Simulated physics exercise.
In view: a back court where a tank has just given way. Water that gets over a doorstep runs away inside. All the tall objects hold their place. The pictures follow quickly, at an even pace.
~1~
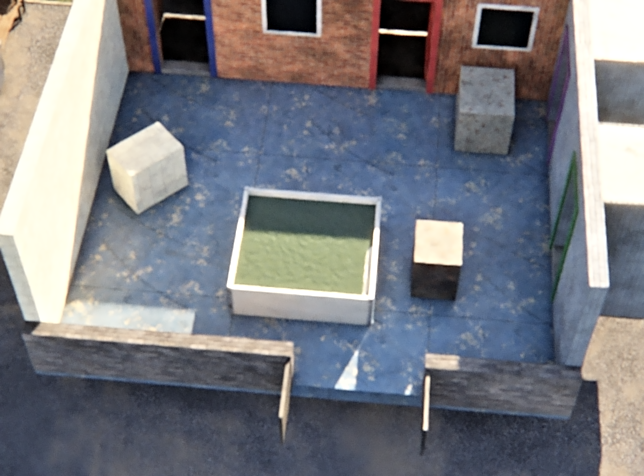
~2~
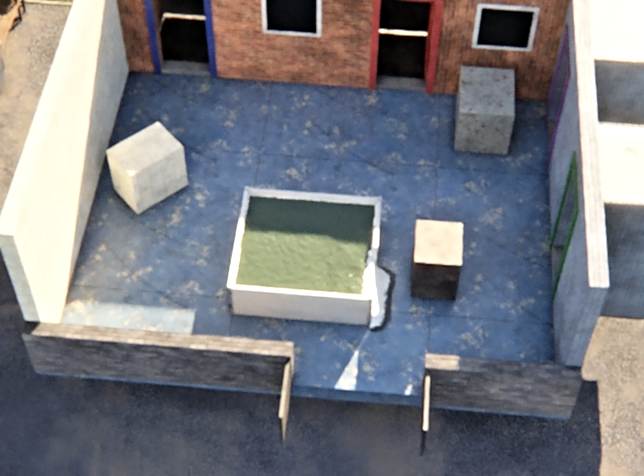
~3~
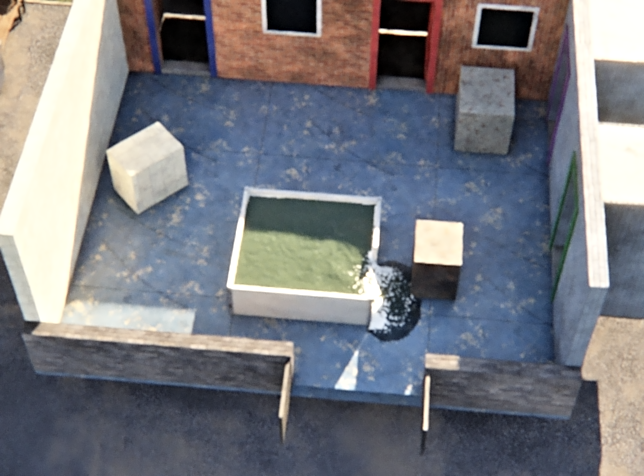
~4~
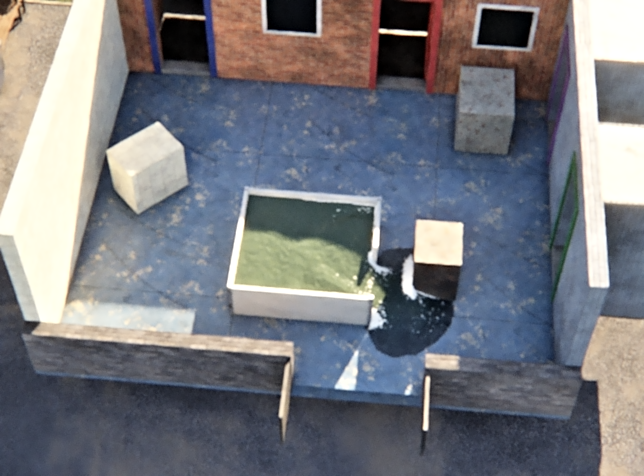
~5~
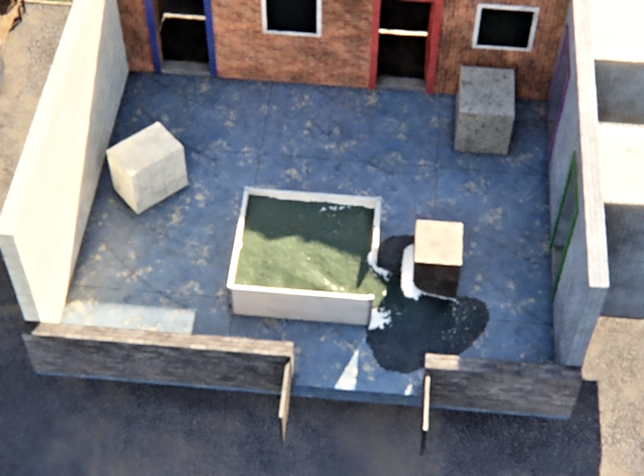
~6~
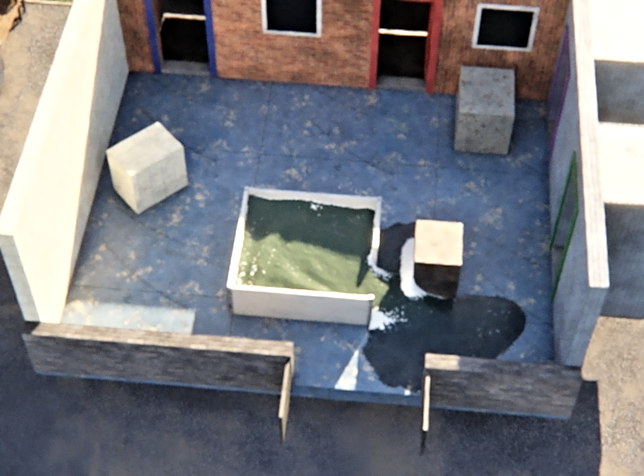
A walled courtyard held a tank of still green water until its right side gave way near the front corner, and water gushed out, foamed against a nearby block and spread rightward across the blue floor.
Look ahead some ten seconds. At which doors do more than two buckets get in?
The blue door stays under that; the red door stays under that; the green door stays under that; the purple door takes more than that.
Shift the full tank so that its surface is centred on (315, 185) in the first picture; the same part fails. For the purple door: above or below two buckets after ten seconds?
Then: Purple takes more.
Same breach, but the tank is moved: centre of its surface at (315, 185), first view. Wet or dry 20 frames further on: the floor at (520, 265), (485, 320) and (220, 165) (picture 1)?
In that order: Flooded, under water, free of water.
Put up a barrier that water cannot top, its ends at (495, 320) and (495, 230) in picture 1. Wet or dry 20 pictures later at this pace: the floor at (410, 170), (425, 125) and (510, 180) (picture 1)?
In turn: Awash, awash, under water.
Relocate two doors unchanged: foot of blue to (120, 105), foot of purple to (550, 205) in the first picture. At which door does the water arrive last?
Last comes the blue one.
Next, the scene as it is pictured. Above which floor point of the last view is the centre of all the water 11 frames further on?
Near (374, 286).
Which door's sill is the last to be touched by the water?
It is the blue one.
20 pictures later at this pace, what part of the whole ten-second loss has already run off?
I make it 15 per cent.
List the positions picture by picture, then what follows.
In the first frame, still water in the open tank at (307, 245).
In the second frame, the front is at (377, 326), out from the gap at (370, 290).
In the third frame, the front is at (411, 274), out from the gap at (370, 290).
In the fourth frame, water pours out at (370, 291) and has run to (448, 312).
In the fifth frame, water pours out at (370, 290) and has run to (484, 315).
In the sixth frame, the front is at (519, 321), out from the gap at (370, 290).
A moment on, water covers 20 % of the floor; the blue door not reached, the red door not reached, the green door not reached, the purple door not reached.
Next, water covers 25 % of the floor; the blue door not reached, the red door not reached, the green door wet at the sill, nothing in, the purple door not reached.
Then, water covers 40 % of the floor; the blue door not reached, the red door wet at the sill, nothing in, the green door wet at the sill, nothing in, the purple door not reached.
Later, water covers 50 % of the floor; the blue door not reached, the red door under two buckets in, the green door wet at the sill, nothing in, the purple door under two buckets in.
In the end, water covers 75 % of the floor; the blue door wet at the sill, nothing in, the red door under two buckets in, the green door wet at the sill, nothing in, the purple door far over two buckets in.
